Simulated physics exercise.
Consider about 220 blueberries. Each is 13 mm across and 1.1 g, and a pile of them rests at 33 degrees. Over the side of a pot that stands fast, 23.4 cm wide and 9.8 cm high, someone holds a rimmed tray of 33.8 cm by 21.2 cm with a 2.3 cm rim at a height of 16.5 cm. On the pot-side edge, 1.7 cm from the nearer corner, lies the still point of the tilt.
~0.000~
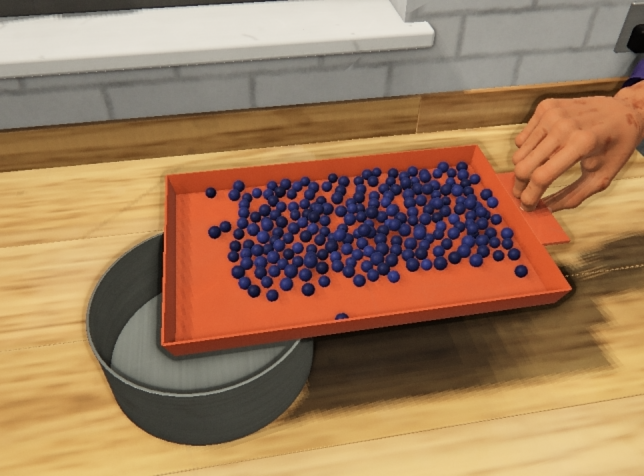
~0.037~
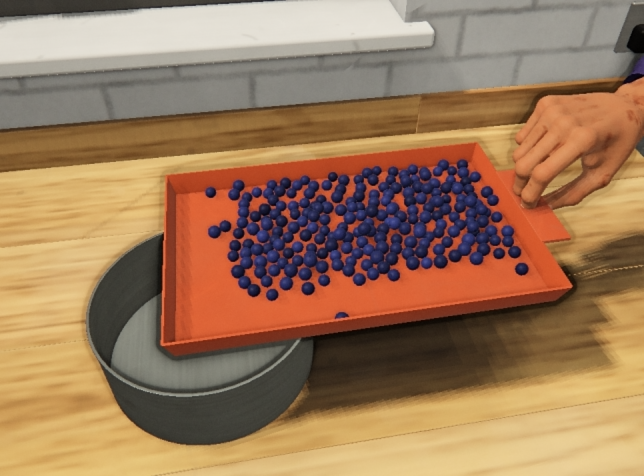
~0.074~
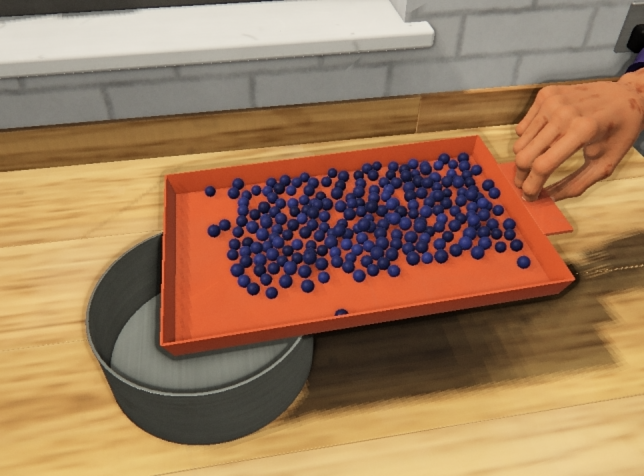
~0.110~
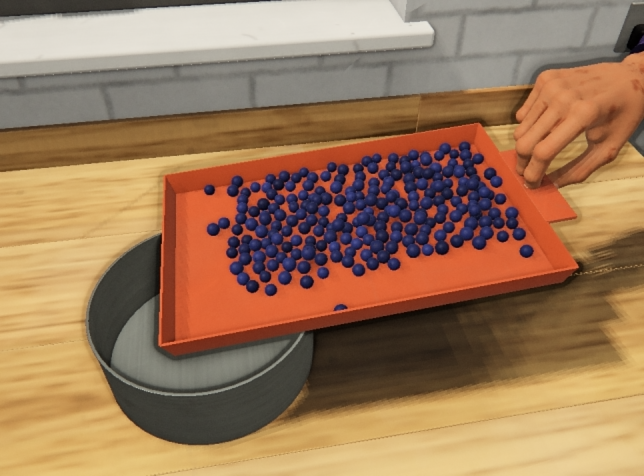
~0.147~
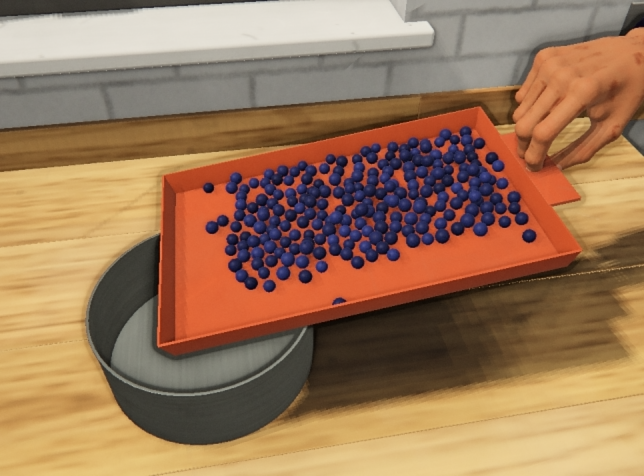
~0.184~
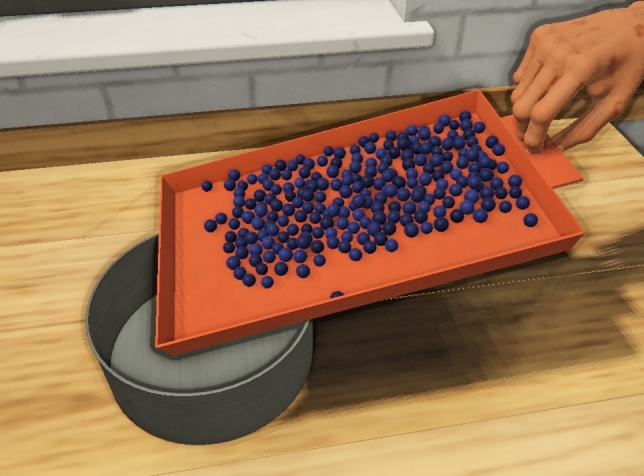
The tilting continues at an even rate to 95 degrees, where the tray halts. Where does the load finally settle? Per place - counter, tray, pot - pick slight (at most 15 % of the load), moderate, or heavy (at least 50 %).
Counter - moderate; left on the tray - slight; pot - heavy.
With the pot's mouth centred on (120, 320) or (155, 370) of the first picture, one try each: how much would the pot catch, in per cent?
95 and 65 %.
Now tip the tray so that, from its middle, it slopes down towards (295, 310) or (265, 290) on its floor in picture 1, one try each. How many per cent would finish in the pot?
The share comes to roughly 0 in a hundred, then roughly 0 in a hundred.
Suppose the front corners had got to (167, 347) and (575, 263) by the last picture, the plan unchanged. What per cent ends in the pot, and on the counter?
Pot: 0, counter: 100.
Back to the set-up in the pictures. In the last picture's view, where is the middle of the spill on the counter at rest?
Around (30, 419).
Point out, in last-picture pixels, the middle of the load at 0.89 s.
(155, 250), roughly.
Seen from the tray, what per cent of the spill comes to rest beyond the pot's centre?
About 100 per cent.
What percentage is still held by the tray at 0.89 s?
Reading: Approx. 65%.
After 0.61 s, tilt 52 degrees; the tray holds 100 %, the pot 0 %.
After 0.89 s, tilt 79 degrees; the tray holds 65 %, the pot 10 %.
After 1.27 s, tilt 95 degrees; the tray holds 10 %, the pot 50 %.
At rest (2.0 s), counter 35 %, tray 0 %, pot 65 %.
